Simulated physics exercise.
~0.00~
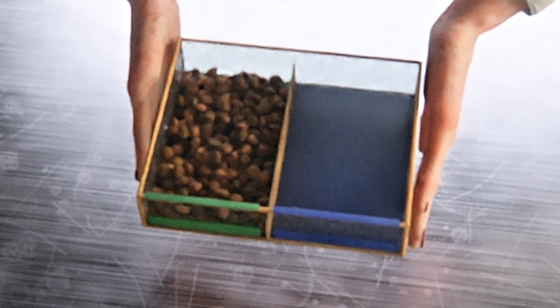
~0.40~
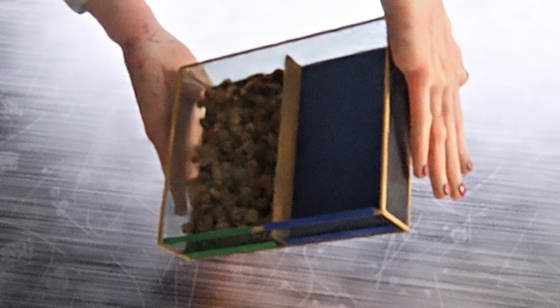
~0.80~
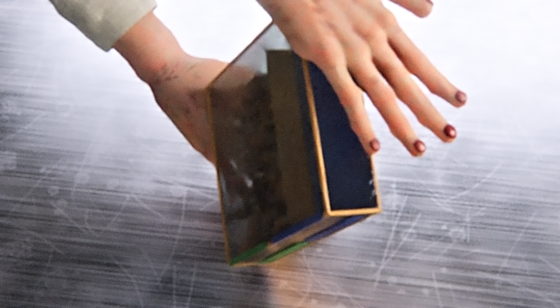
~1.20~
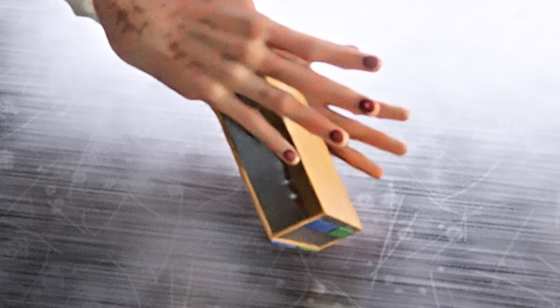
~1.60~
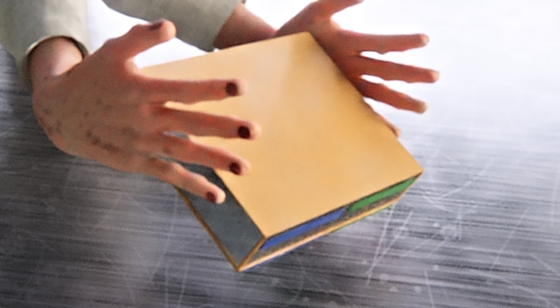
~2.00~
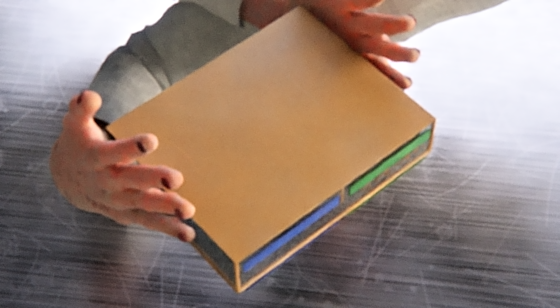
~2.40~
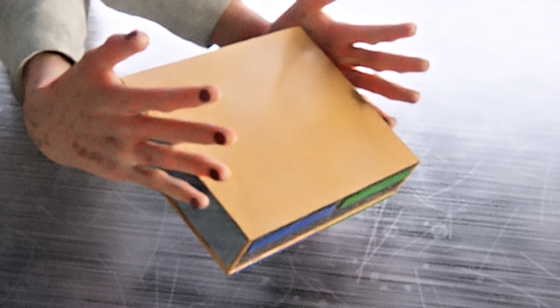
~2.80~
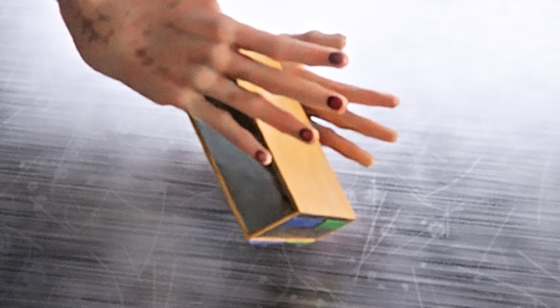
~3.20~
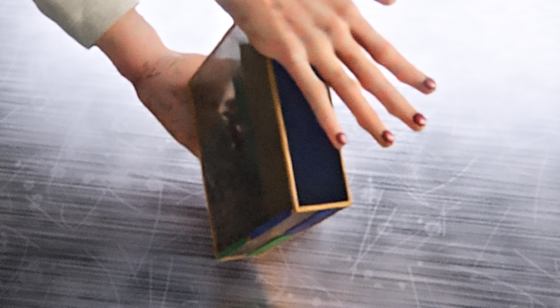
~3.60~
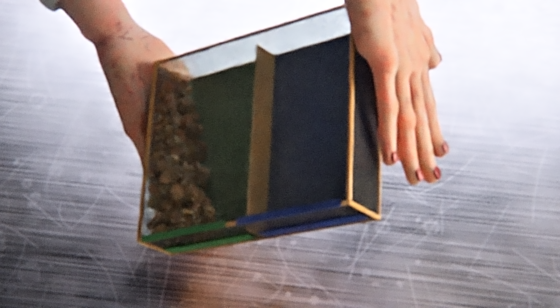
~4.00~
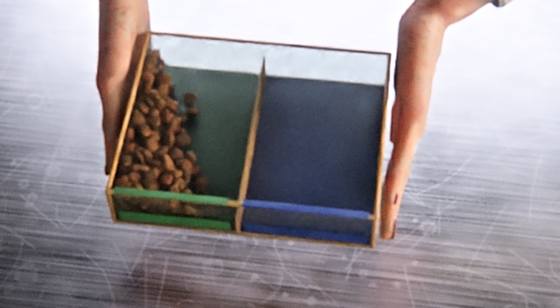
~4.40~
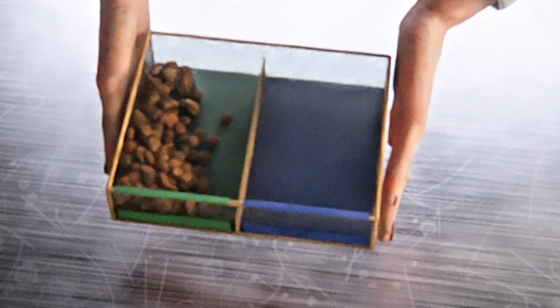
Above a scratched metal surface, hands flip a box and return it, kibble staying left.
